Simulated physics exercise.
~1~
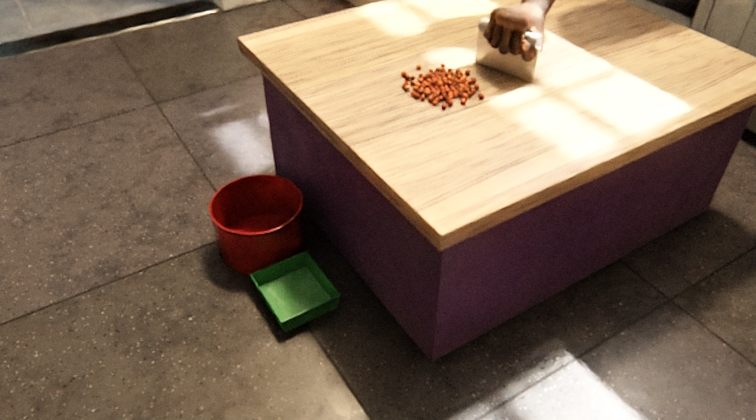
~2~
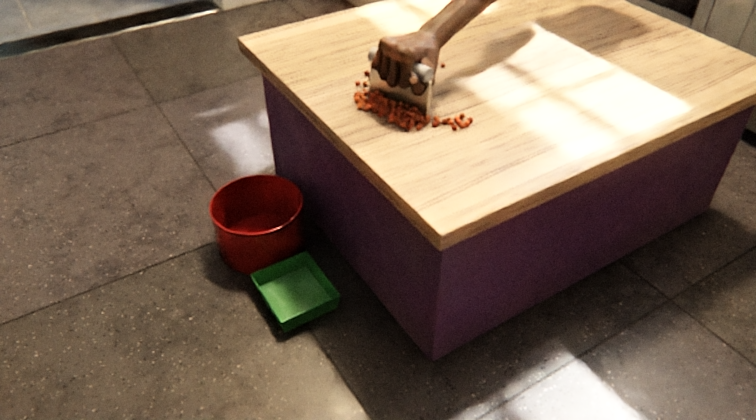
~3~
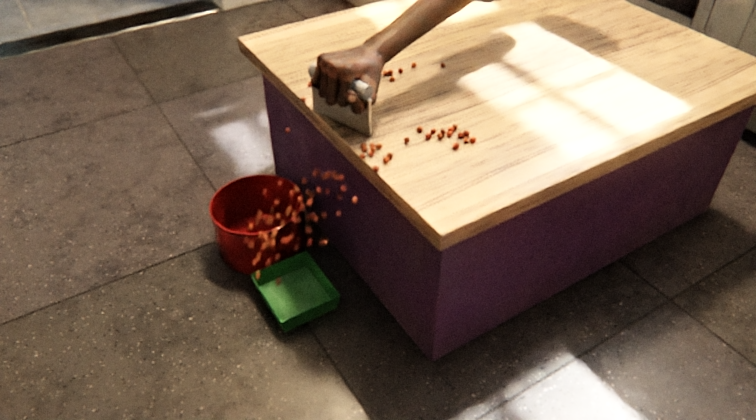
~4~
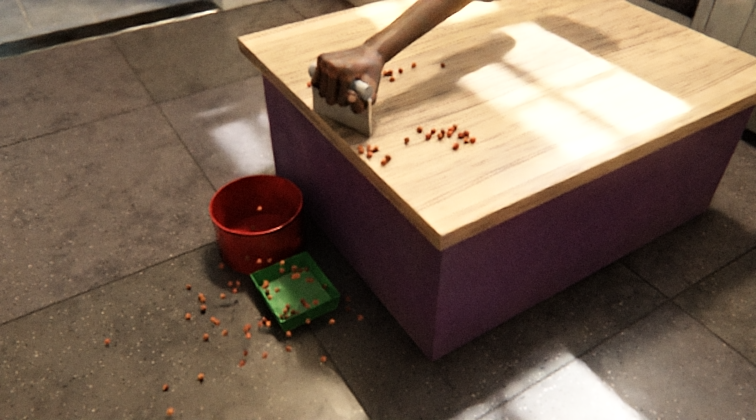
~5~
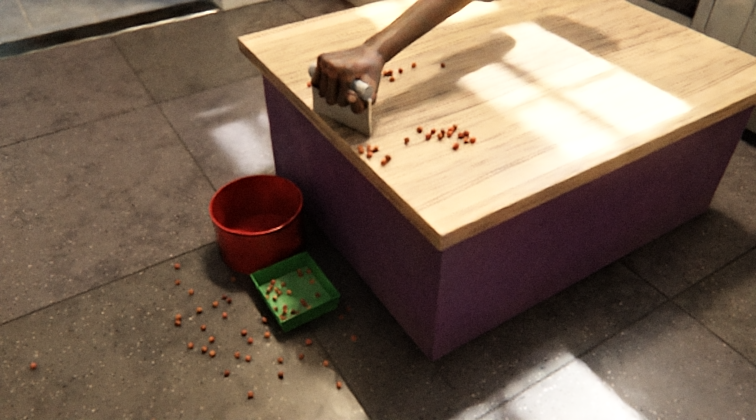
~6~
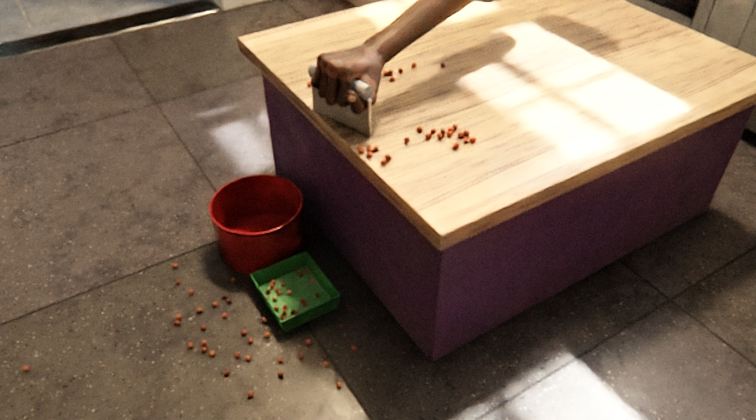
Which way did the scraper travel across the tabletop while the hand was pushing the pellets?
The scraper moved to the left, toward the edge above the red pot and green tin.
